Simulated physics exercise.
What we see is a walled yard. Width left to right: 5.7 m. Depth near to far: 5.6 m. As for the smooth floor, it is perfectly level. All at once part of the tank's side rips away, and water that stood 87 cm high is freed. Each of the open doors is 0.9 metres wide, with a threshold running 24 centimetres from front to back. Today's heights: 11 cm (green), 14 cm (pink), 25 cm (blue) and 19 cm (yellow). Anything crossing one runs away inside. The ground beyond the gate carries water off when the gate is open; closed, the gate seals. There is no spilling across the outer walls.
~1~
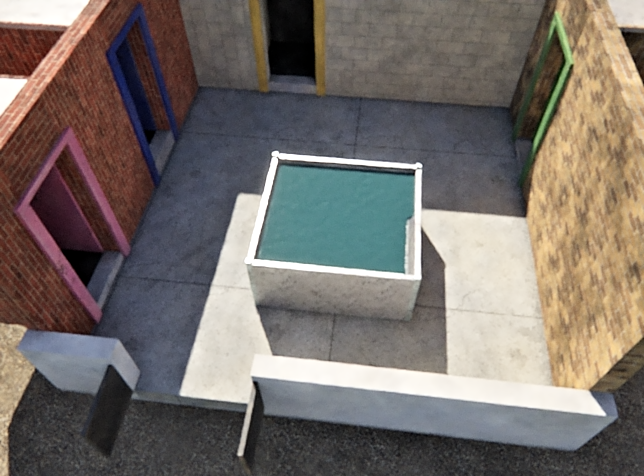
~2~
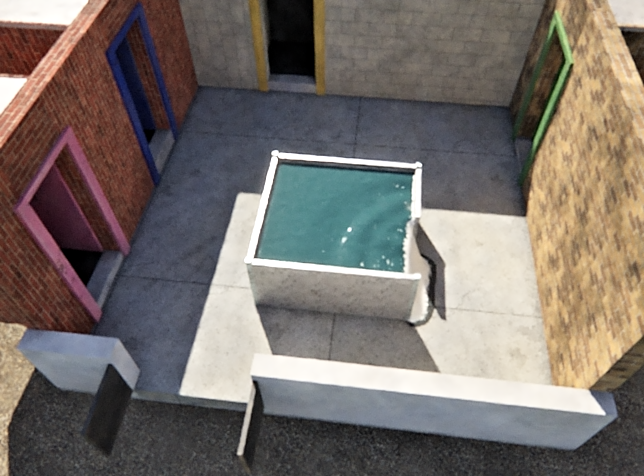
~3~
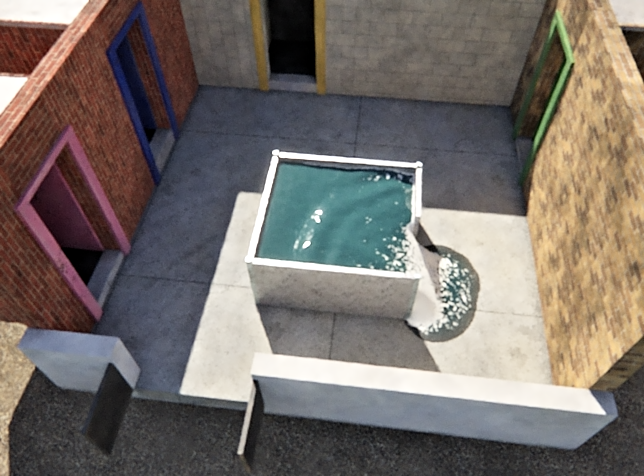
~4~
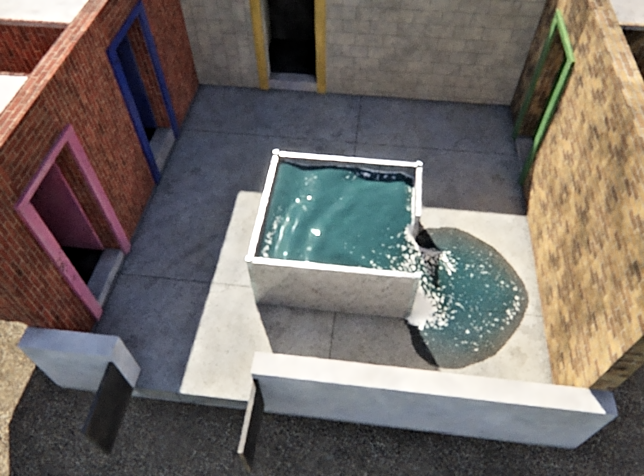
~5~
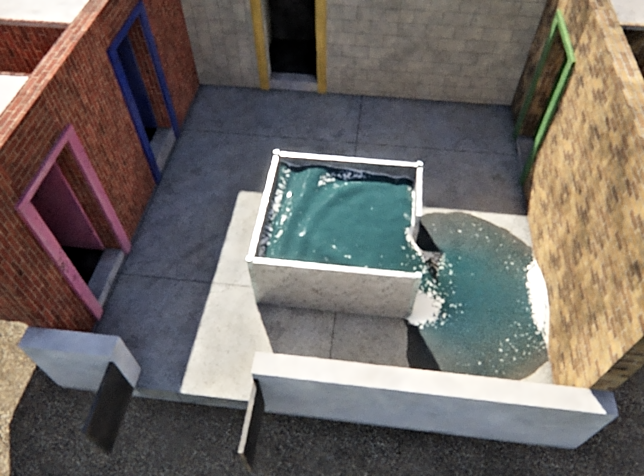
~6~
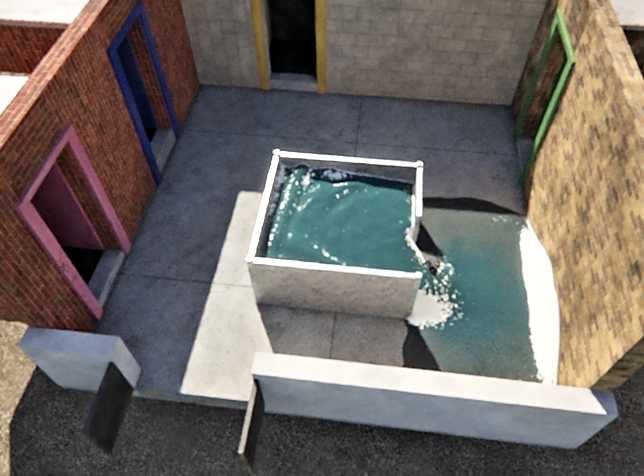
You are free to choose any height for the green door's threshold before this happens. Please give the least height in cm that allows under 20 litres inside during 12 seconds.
It would have to be roughly 7 cm high.
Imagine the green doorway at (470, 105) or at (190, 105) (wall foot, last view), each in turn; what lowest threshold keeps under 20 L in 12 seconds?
Roughly 19 and 13.0 cm.
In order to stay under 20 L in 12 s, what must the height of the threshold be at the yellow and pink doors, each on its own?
Close to 8.5 cm (yellow) and close to 16 cm (pink).
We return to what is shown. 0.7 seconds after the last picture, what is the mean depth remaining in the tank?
About 56 cm.
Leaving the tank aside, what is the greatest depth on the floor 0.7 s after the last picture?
It gets to close to 63 centimetres there.
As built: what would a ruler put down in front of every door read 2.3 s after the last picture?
Centimetres: Green = 8, pink = 0, blue = 0, yellow = 0.
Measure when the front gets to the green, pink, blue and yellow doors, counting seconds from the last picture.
Door green: 0.4 seconds; door pink: 2.4 seconds; door blue: 3.6 seconds; door yellow: 2.4 seconds.
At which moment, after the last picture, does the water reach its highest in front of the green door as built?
Peak time: About 10.0 s.
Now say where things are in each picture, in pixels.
In the first picture, the tank at (340, 215) is whole and still, 87 cm deep; the green door at (537, 111) is dry.
In the second picture, the front is at (430, 281), 0.3 m from the gap at (408, 275); 0.3 m2 of floor is wet, 87 cm left at the back.
In the third picture, the gap is at (409, 276), the front 0.9 m out at (472, 296); the back of the tank holds 87 cm.
In the fourth picture, the front is at (522, 297), 1.5 m from the gap at (408, 276); 2.3 m2 of floor is wet, 84 cm left at the back.
In the fifth picture, the gap is at (409, 276), the front 1.7 m out at (545, 353); the back of the tank holds 76 cm.
In the sixth picture, the front is at a hidden place, 1.9 m from the gap at (409, 275); 4.8 m2 of floor is wet, 74 cm left at the back; 1.2 m in a straight line remain to the green door at (539, 109).
Then, 0.7 s after the last picture water covers 20 % of the floor, deepest (63 cm) near (549, 415); 7 cm at the green door, 0 litres in over its 11 cm threshold.
Then, 2.3 s after the last picture water covers 55 % of the floor, deepest (33 cm) near (537, 330); 8 cm at the green door, 0 litres in over its 11 cm threshold.
Then, 11.3 s after the last picture water covers 100 % of the floor, deepest (12 cm) near (519, 203); 9 cm at the green door, 3 litres in over its 11 cm threshold.
At the green door as built, the water peaked near 13 cm, 10.1 s after the last picture.
With a threshold of 6.5 cm, 24 litres would have come in within the 12 s; with 8.5 cm, 11 litres. So under 20 litres takes about 7 cm.
